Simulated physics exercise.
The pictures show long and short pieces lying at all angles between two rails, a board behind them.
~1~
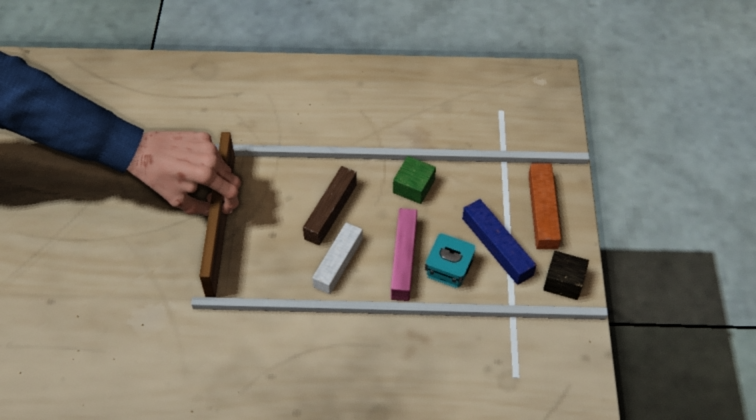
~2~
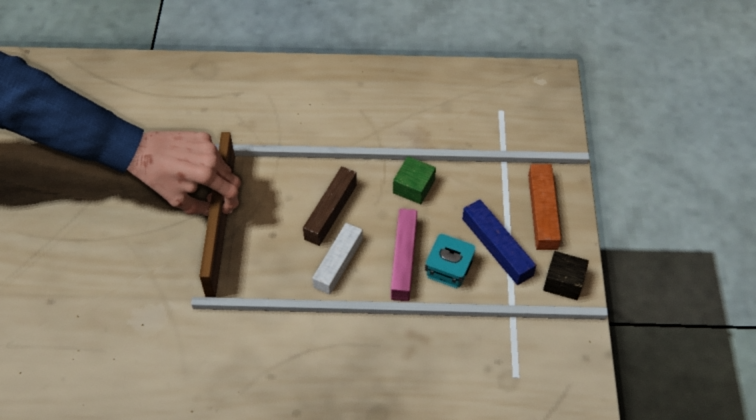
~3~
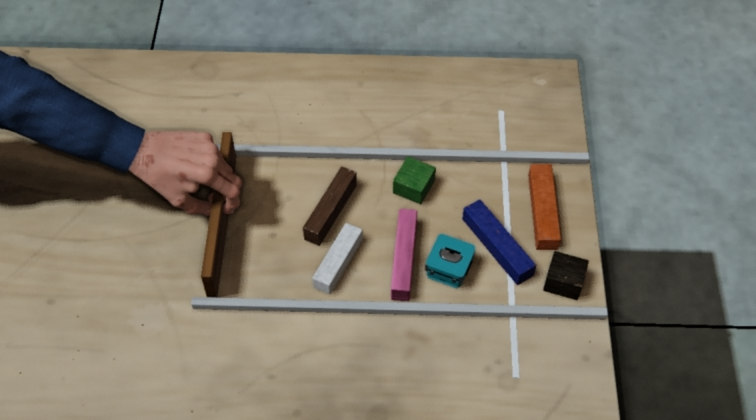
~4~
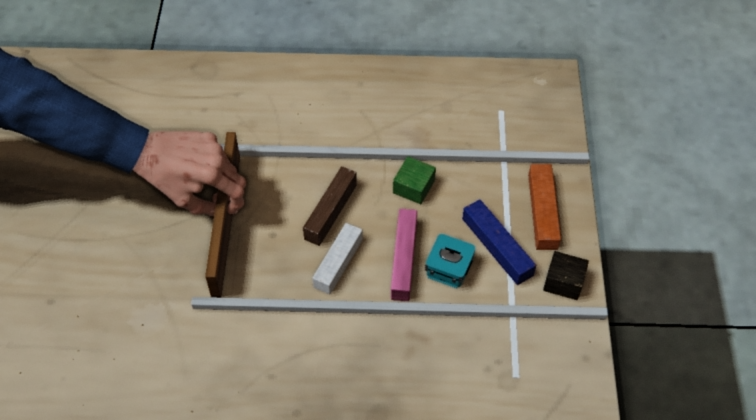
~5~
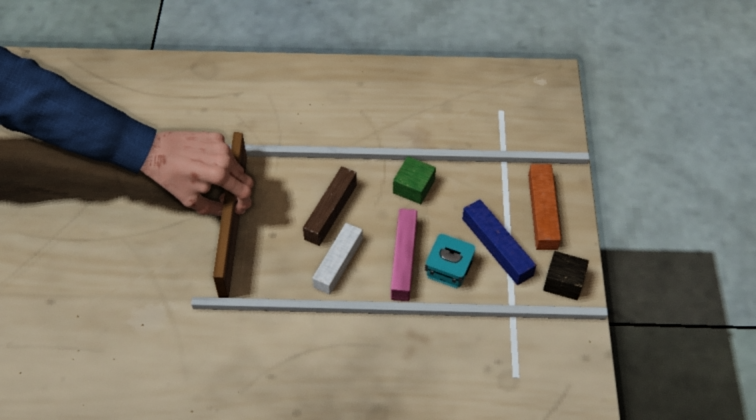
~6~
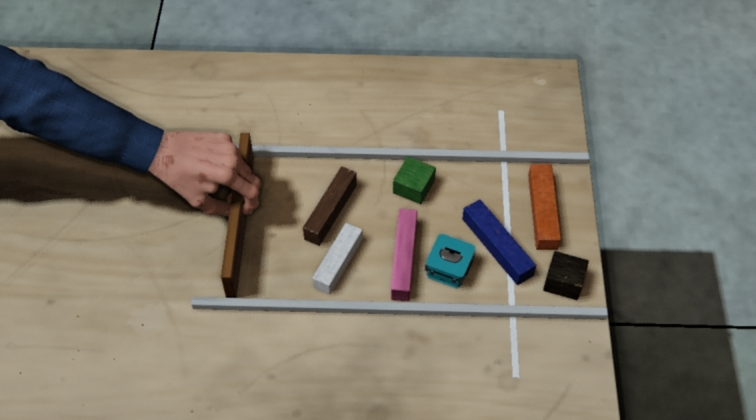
At the start, a hand holds a brown board upright at the left end of two rails, with coloured blocks and bars lying scattered between them. The hand then slides the board slightly to the right, nearer the dark brown and white bars, while all the pieces stay still.
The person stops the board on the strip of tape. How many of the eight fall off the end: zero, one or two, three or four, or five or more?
The number that fall off is one or two.
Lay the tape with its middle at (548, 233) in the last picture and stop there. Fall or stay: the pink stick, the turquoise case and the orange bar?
The pink stick does not fall, the turquoise case comes down, the orange bar tumbles off.
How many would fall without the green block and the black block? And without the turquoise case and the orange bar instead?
The counts: 0 and 0.
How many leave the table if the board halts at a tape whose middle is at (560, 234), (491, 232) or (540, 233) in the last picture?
It would be 5, 0 and 4.
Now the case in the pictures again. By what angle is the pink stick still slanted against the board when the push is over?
Some 20 degrees.
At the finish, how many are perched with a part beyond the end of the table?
It comes to 2.
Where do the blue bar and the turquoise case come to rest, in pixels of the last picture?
The blue bar at (582, 225), the turquoise case at (577, 283).
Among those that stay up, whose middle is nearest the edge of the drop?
The orange bar ends nearest.
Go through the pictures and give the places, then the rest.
Black block (566, 275); orange bar (544, 206); blue bar (498, 241); board (218, 213); tape (508, 232), in the first picture.
Orange bar (544, 206); board (218, 213), in the second picture.
Blue bar (498, 241); turquoise case (450, 262), in the third picture.
Black block (566, 275); brown bar (331, 206), in the fourth picture.
Orange bar (544, 206); pink stick (404, 254), in the fifth picture.
Black block (566, 275); orange bar (544, 206); blue bar (498, 241); board (238, 213); tape (508, 232), in the sixth picture.
Early on, none off yet; black block at rest near (566, 275); orange bar at rest near (544, 206); blue bar at rest near (498, 241).
Finally, the number that fall off is one or two; lost, black block.
